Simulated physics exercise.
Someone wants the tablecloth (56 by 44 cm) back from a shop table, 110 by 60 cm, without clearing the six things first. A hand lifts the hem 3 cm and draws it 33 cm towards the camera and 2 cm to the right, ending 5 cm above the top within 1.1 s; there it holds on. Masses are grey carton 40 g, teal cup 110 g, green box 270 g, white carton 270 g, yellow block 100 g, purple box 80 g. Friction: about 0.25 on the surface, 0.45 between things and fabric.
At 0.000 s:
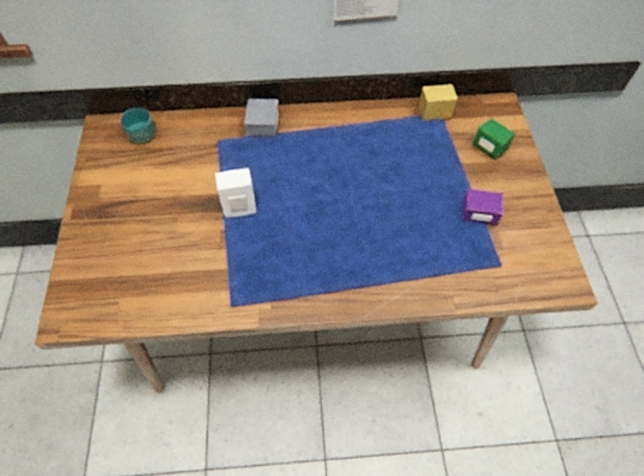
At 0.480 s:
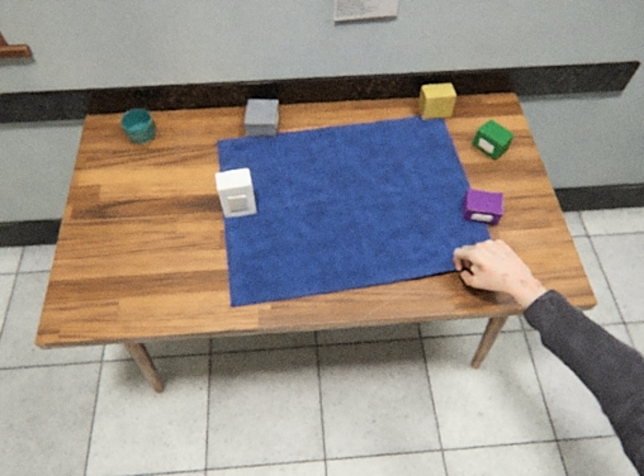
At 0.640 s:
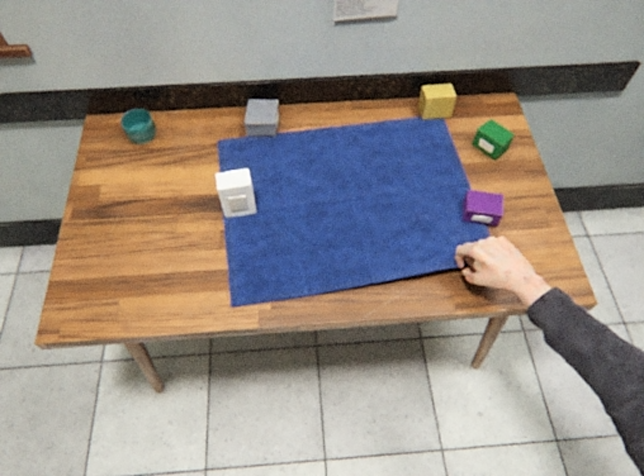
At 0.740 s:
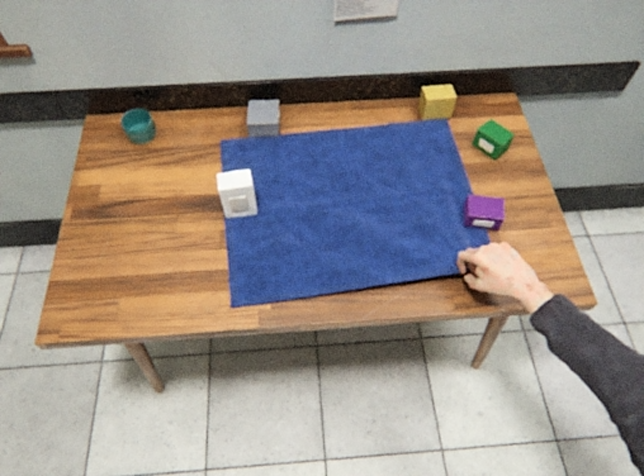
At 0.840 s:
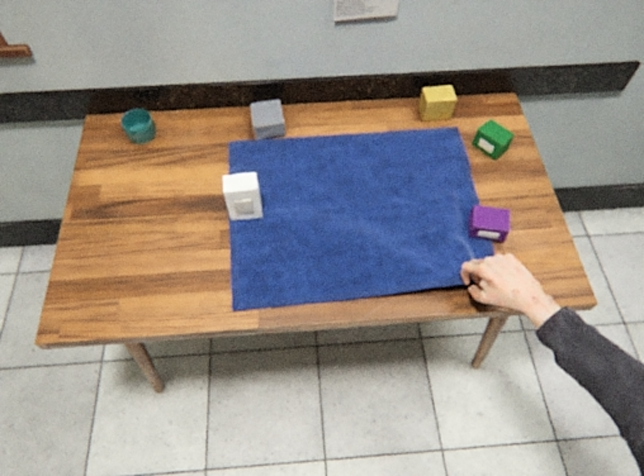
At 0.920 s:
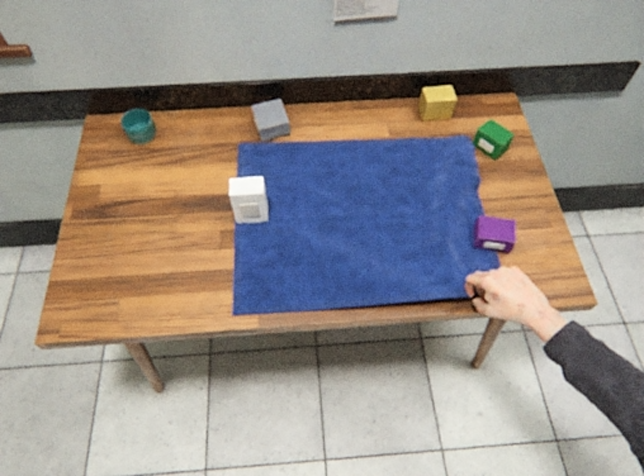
On a wooden table against a wall, a hand grips the near right corner of a blue cloth and pulls it slightly towards the camera and right, shifting the white, purple and grey boxes with it.
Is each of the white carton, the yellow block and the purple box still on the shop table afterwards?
In order: The white carton stays on; the yellow block keeps to the top; the purple box drops off.
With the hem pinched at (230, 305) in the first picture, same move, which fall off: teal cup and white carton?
In that case: Teal cup stays on, white carton falls off.
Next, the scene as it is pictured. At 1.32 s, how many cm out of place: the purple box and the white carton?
About: Purple box 25 cm, white carton 15 cm.
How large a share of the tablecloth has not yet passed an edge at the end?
About 55 per cent.
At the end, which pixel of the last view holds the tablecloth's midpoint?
Around (437, 308).
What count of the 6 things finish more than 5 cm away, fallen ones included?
2 of them.
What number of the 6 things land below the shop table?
1 of them.
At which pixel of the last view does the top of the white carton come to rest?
Around (323, 240).
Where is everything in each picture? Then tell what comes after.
In the first frame, white carton (233, 178); yellow block (440, 93); purple box (485, 201); tablecloth corners (231, 307) (218, 141) (502, 266).
In the second frame, yellow block (439, 91); tablecloth corners (231, 307) (218, 141); grip (461, 269).
In the third frame, tablecloth corners (232, 307) (218, 141); grip (463, 266).
In the fourth frame, purple box (487, 206); tablecloth corners (231, 308) (221, 141); grip (464, 272).
In the fifth frame, purple box (492, 218); grey carton (267, 113); white carton (240, 182); tablecloth corners (232, 311) (229, 142); grip (468, 283).
In the sixth frame, white carton (246, 186); yellow block (440, 93); purple box (497, 228); tablecloth corners (233, 315) (239, 144); grip (473, 295).
At 1.1 s, 90 % of the tablecloth is still over the top; purple box 16 cm off its start, white carton 9 cm off its start, grey carton 2 cm off its start.
At 1.3 s, 75 % of the tablecloth is still over the top; purple box 25 cm off its start, white carton 15 cm off its start, grey carton 2 cm off its start.
At 1.5 s, 60 % of the tablecloth is still over the top; purple box over the edge, white carton 21 cm off its start at (314, 232), grey carton 2 cm off its start at (270, 113).
At 1.7 s, 55 % of the tablecloth is still over the top; purple box over the edge, white carton 23 cm off its start, grey carton 2 cm off its start.
At 3.3 s, 55 % of the tablecloth is still over the top; purple box over the edge, white carton 23 cm off its start at (323, 240), yellow block 0 cm off its start at (440, 93), grey carton 2 cm off its start at (270, 113).
